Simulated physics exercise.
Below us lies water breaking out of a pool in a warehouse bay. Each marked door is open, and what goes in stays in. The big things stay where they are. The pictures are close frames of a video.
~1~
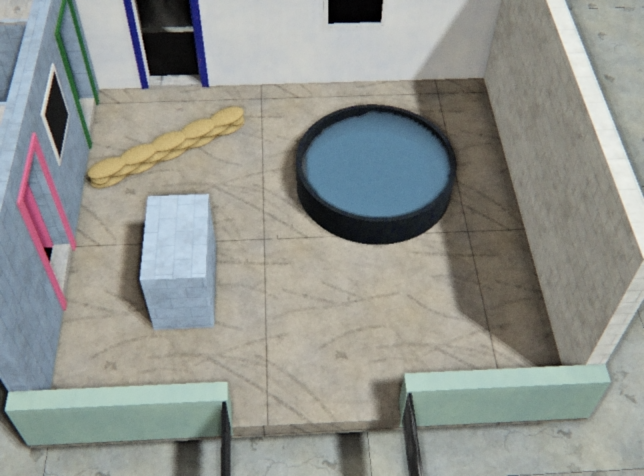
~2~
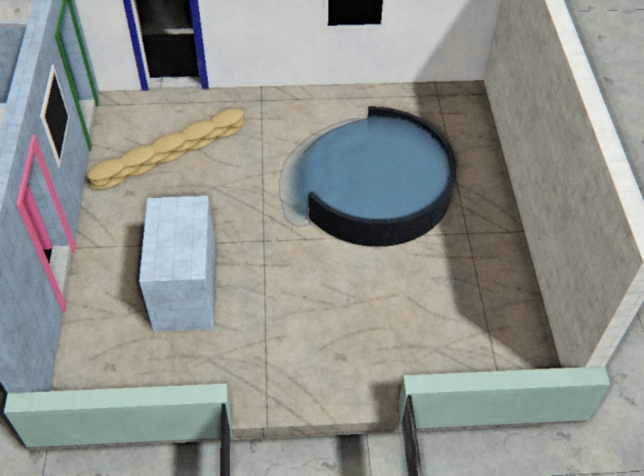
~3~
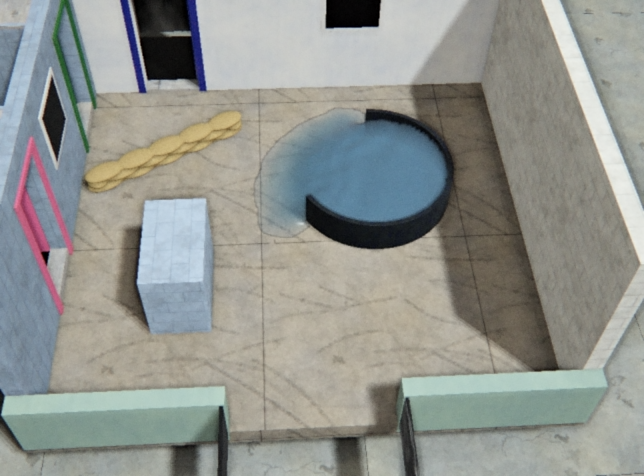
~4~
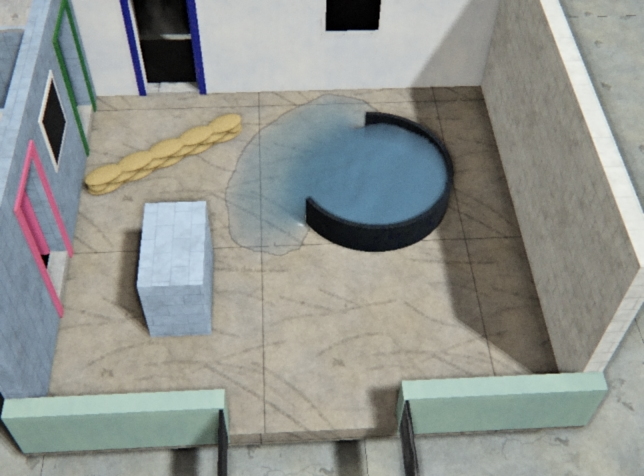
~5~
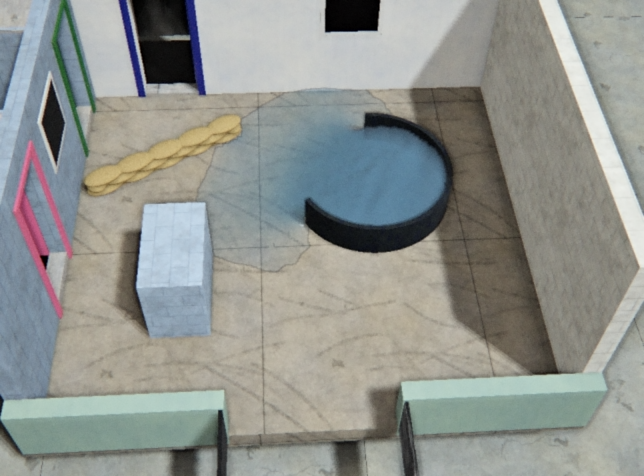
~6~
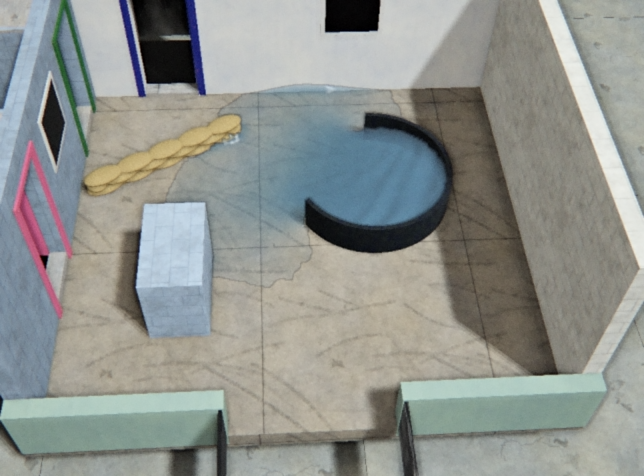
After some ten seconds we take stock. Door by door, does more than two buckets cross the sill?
The green door admits no more than that; the blue door lets in a lot; the pink door admits no more than that.
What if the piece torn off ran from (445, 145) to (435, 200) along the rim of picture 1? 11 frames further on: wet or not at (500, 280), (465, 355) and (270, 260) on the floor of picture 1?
One after the other: Awash, under water, no water.
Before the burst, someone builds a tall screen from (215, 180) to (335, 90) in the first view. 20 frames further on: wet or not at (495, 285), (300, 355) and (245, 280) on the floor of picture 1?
One after the other: Dry, flooded, awash.
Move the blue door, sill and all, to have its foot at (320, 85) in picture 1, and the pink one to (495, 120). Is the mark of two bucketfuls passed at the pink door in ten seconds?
One by one: Pink lets less in.
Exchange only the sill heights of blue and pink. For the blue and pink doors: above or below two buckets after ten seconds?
The blue door holds; the pink door passes that mark.
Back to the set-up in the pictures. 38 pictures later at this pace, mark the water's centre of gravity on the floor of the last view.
Close to (230, 207).
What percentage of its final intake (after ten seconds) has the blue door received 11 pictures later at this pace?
I make it 5 per cent.
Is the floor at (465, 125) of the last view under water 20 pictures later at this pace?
Answer: Flooded.
A moment on, water covers 30 % of the floor; the green door not reached, the blue door wet at the sill, nothing in, the pink door not reached.
Next, water covers 40 % of the floor; the green door wet at the sill, nothing in, the blue door under two buckets in, the pink door wet at the sill, nothing in.
Then, water covers 50 % of the floor; the green door wet at the sill, nothing in, the blue door under two buckets in, the pink door wet at the sill, nothing in.
Later, water covers 75 % of the floor; the green door under two buckets in, the blue door over two buckets in, the pink door wet at the sill, nothing in.
In the end, water covers 95 % of the floor; the green door under two buckets in, the blue door over two buckets in, the pink door wet at the sill, nothing in.
